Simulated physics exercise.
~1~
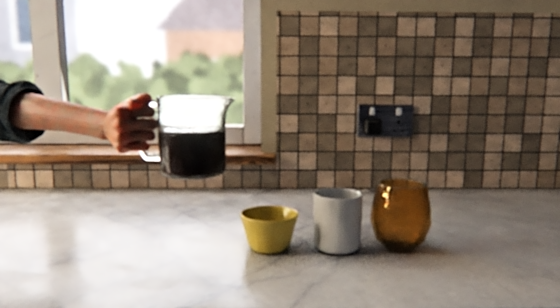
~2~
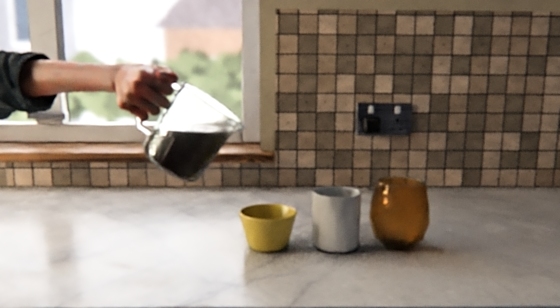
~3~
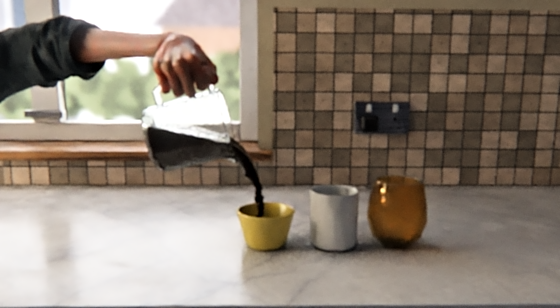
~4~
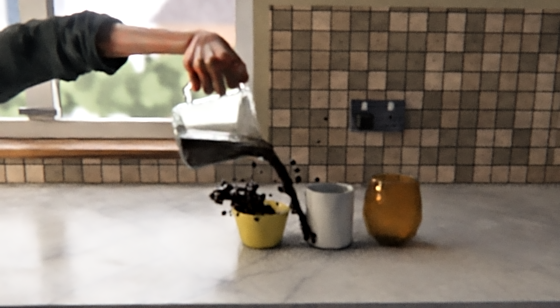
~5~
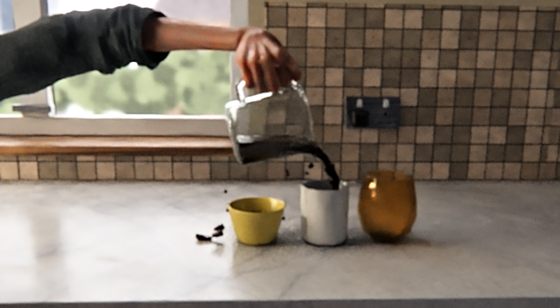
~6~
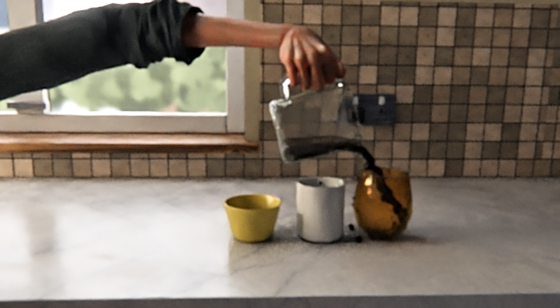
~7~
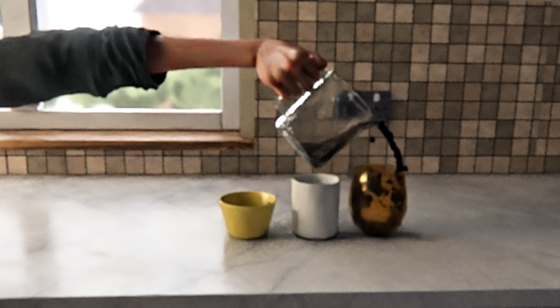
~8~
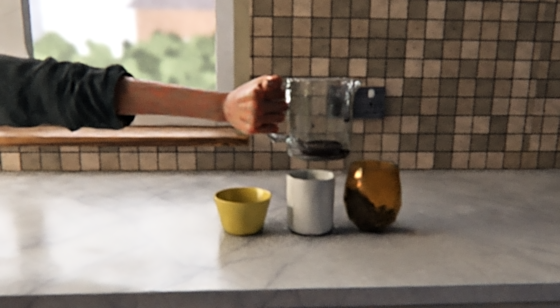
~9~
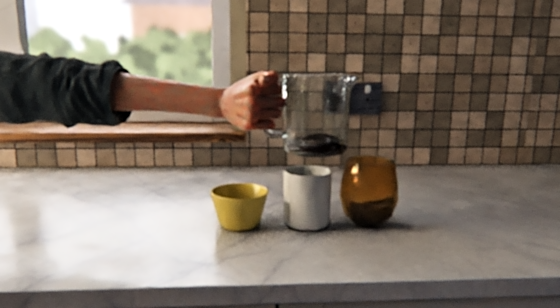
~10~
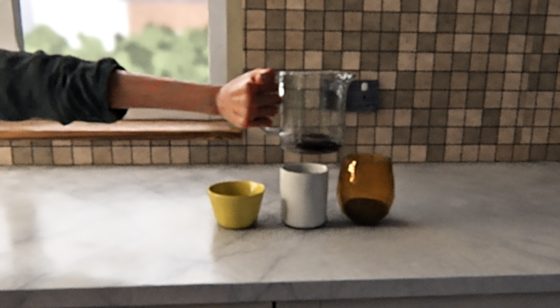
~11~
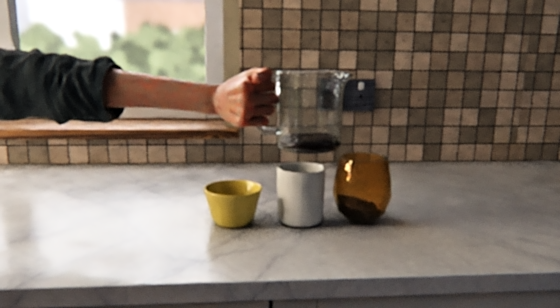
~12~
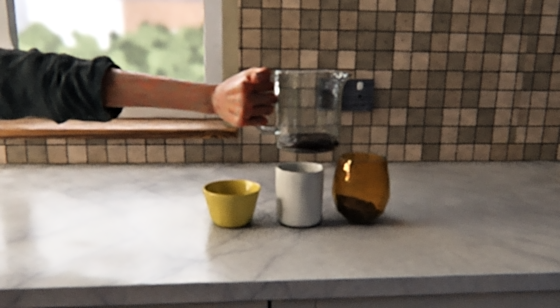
A hand tipped a glass pitcher and poured dark coffee over a yellow cup, a white mug and an amber glass, moving right and splashing some around, then leveled the pitcher with a little left inside and coffee sitting in the amber glass.
